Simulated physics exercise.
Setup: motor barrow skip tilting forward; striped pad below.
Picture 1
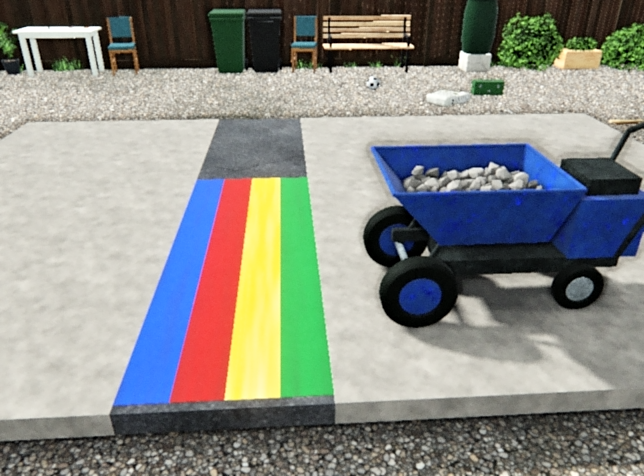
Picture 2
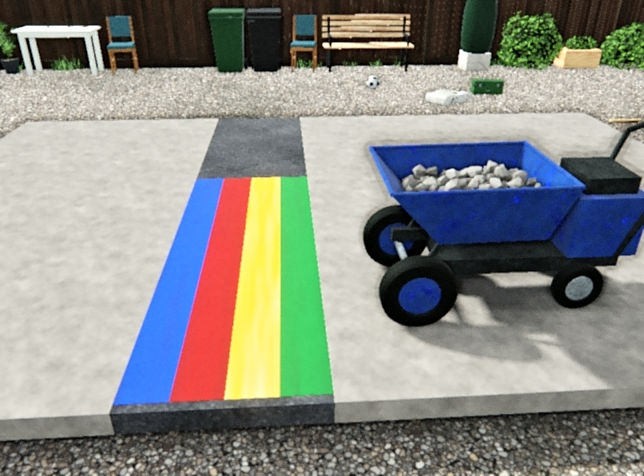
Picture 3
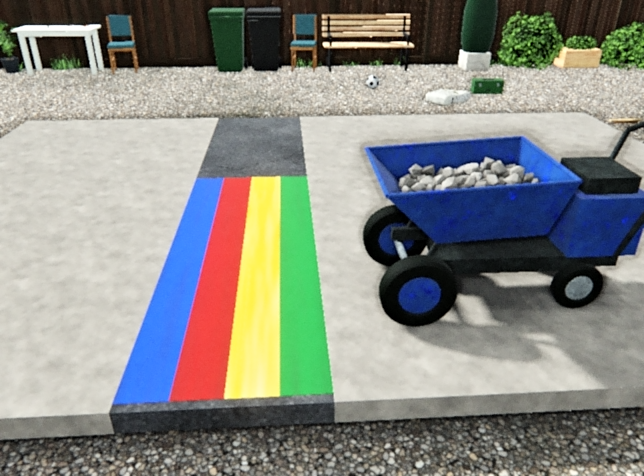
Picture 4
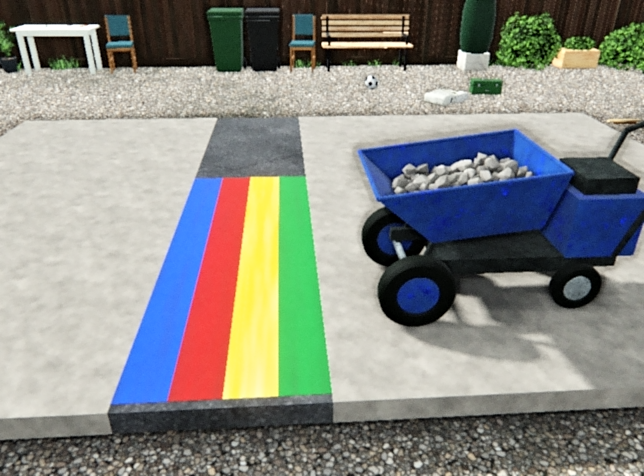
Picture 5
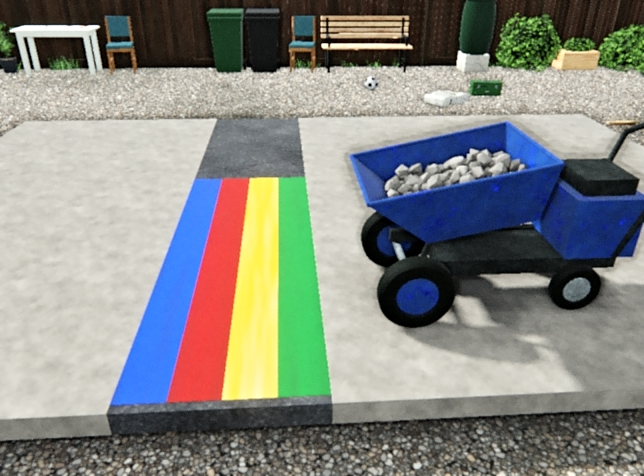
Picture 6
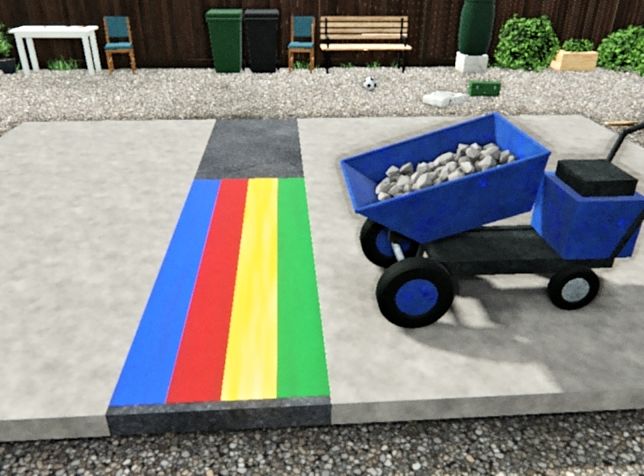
In a yard, a blue barrow's skip of broken stones tilts toward the striped pad.
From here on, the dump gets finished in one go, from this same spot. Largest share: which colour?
Colour: Yellow.
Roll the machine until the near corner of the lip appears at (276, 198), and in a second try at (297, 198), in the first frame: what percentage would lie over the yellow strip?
Estimates, in order: 0 % then 0 %.
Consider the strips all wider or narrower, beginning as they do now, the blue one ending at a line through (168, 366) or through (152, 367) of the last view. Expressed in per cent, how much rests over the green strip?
Shares in order: Close to 20 %; close to 20 %.
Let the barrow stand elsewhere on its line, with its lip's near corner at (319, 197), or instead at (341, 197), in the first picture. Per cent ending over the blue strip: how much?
30 % then 20 %.
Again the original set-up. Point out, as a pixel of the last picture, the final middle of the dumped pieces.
Around (257, 292).
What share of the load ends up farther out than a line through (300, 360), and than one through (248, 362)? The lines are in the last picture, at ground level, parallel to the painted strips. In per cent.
First 90 in a hundred, second 40 in a hundred.
Soon after the last picture, skip tipped steeply; all in the skip.
A little later, skip tipped steeply; most in the skip; a small part over the green strip; a stray few over the yellow strip.
Later still, skip tipped right over; a small part in the skip; about a quarter over the green strip; about a third over the yellow strip; about a quarter over the red strip; a small part over the blue strip; a stray few off the paint.
By the end, skip tipped right over; a stray few in the skip; about a quarter over the green strip; about a third over the yellow strip; about a quarter over the red strip; a small part over the blue strip; a stray few off the paint.
